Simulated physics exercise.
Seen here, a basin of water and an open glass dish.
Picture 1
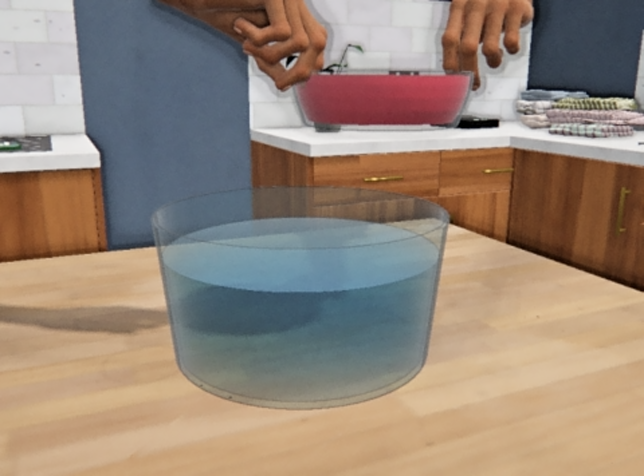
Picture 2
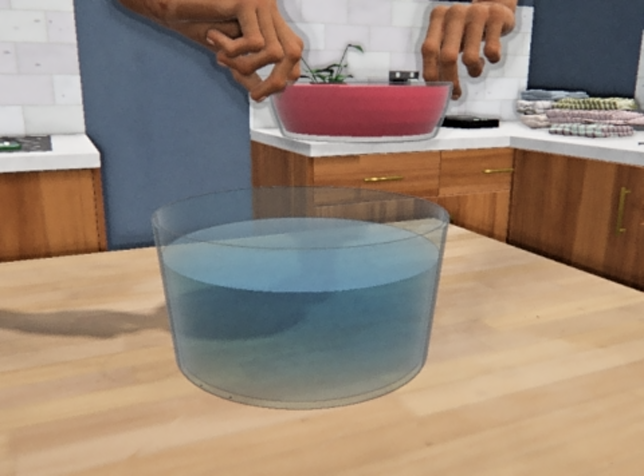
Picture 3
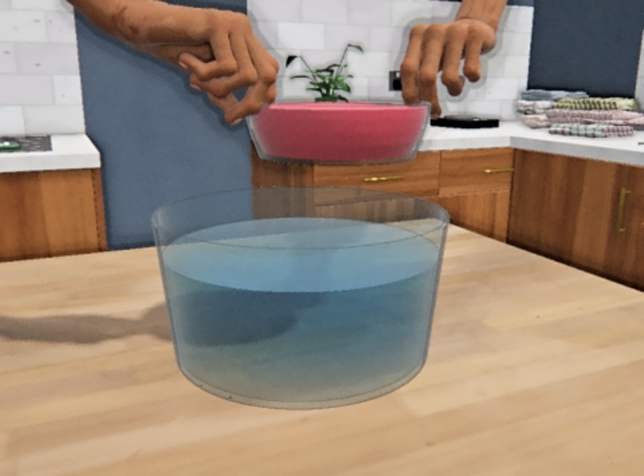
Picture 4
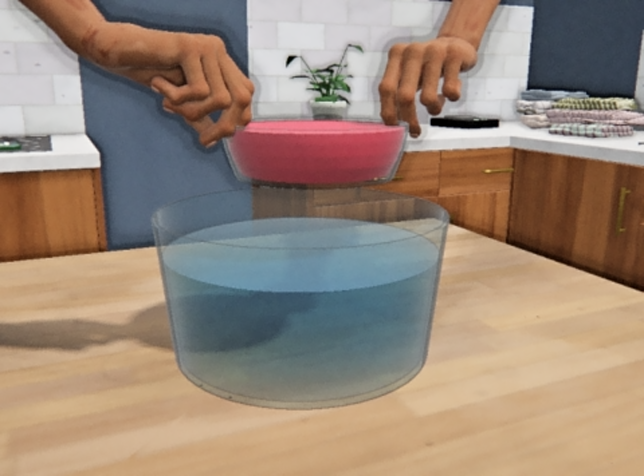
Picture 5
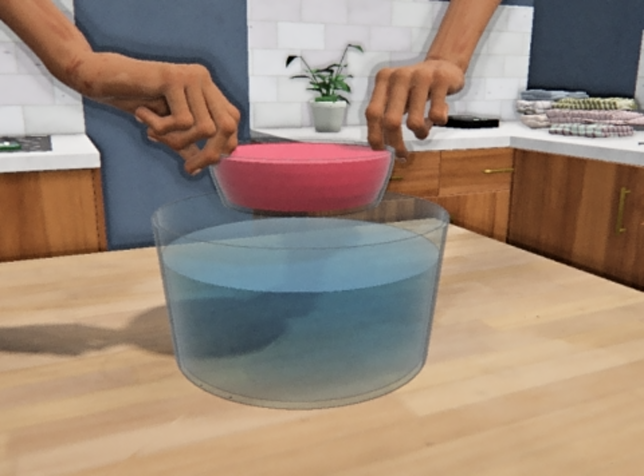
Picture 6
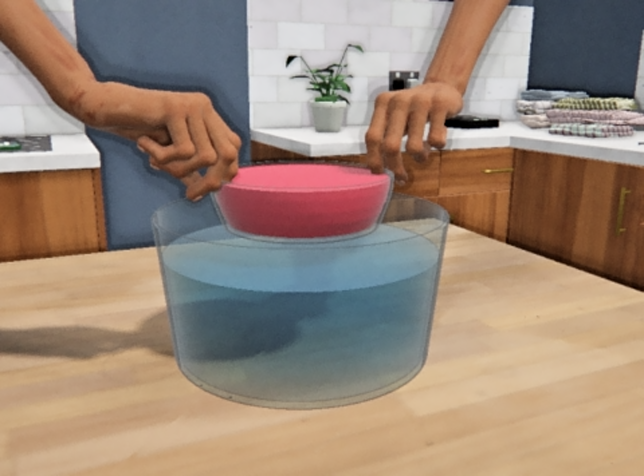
In a kitchen, two hands hold a clear dish nearly full of pink contents above a wooden counter, moving it left and then lowering it until it is just over the water in a large transparent basin.
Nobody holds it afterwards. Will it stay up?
Once free, it goes under.
Soon after, the dish dips into the water.
Later, water pours in over its rim.
In the end, the dish lies on the bottom.
